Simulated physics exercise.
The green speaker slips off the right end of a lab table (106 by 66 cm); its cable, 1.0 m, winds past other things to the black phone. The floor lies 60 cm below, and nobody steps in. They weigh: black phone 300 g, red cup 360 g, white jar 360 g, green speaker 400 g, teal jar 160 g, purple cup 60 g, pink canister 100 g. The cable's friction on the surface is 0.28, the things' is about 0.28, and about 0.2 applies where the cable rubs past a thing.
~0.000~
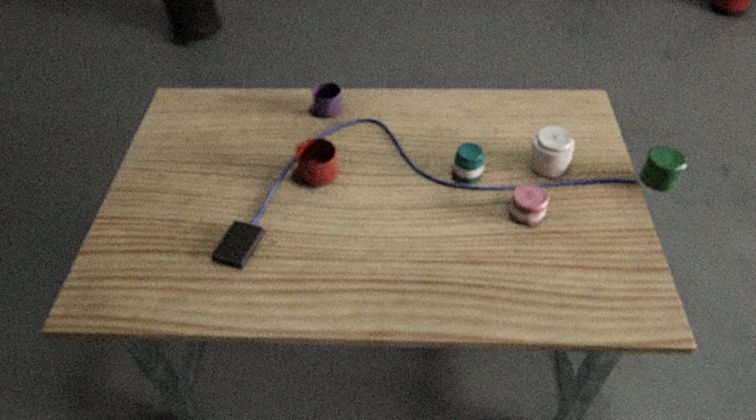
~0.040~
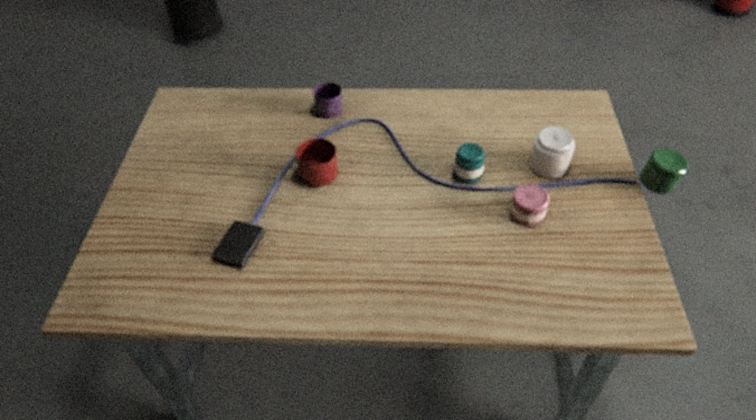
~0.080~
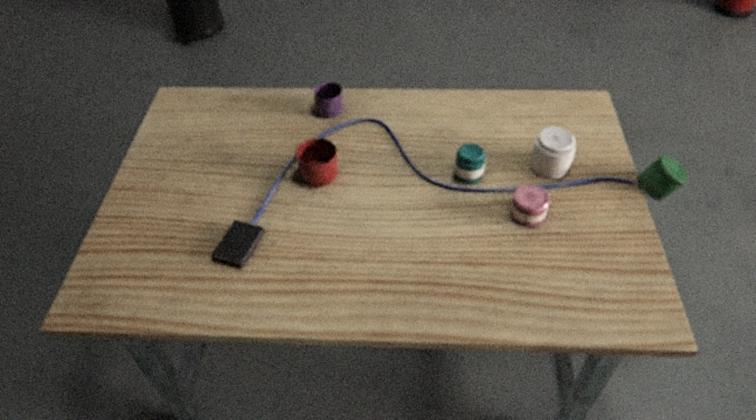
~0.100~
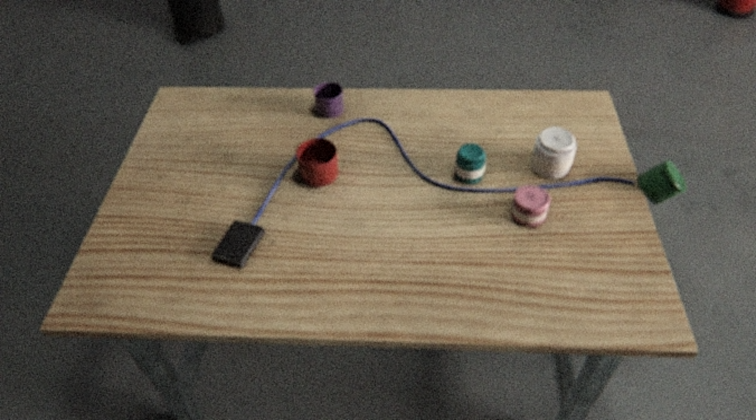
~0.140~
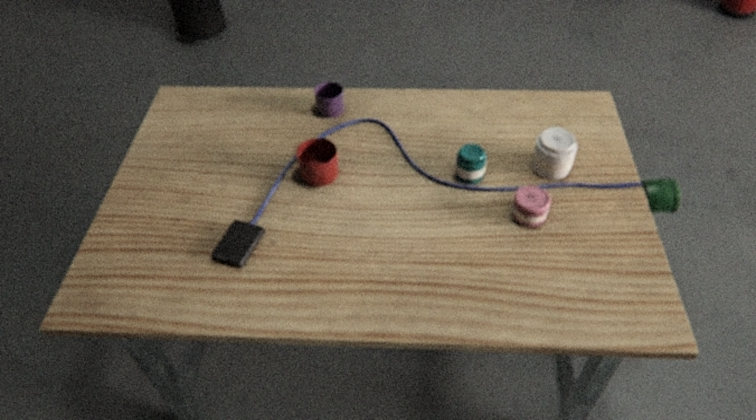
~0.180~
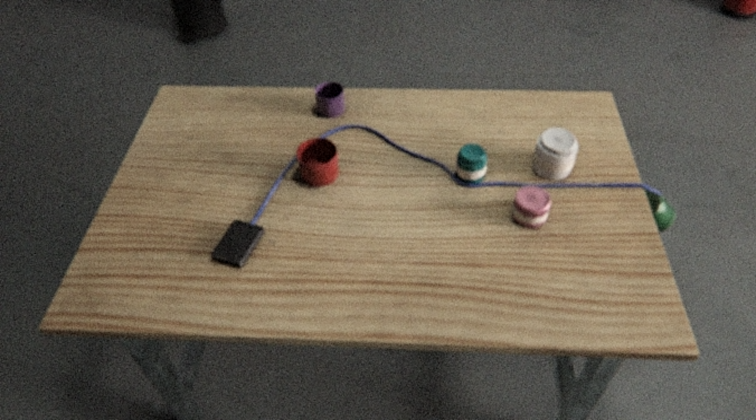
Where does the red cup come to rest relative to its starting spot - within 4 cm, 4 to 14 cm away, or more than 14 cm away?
The distance is great.
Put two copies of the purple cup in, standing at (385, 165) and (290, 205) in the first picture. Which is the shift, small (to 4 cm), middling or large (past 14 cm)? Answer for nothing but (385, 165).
Big.
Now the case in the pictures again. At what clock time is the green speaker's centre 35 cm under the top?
Around 0.40 seconds on the clock.
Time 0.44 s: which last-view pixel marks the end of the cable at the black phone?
Estimated pixel: (299, 198).
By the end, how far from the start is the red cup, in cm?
The red cup ends up roughly 20 cm from where it started.
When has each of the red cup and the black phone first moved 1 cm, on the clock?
Red cup 0.30 s; black phone 0.30 s, roughly.
By 0.4 s, the cable's tail end at (299, 198); red cup 13 cm off its start, black phone 11 cm off its start, green speaker over the edge.
By 0.7 s, the cable's tail end at (423, 179); red cup 22 cm off its start, black phone 35 cm off its start, green speaker over the edge.
By 0.9 s, the cable's tail end at (483, 166); red cup 22 cm off its start at (368, 228), black phone 48 cm off its start at (462, 153), green speaker over the edge.
By 1.2 s, the cable's tail end at (483, 166); red cup 22 cm off its start, black phone 48 cm off its start, green speaker over the edge.
By 2.4 s, the cable's tail end at (483, 166); red cup 22 cm off its start at (368, 228), black phone 48 cm off its start at (463, 153), green speaker over the edge, teal jar 8 cm off its start at (510, 140).
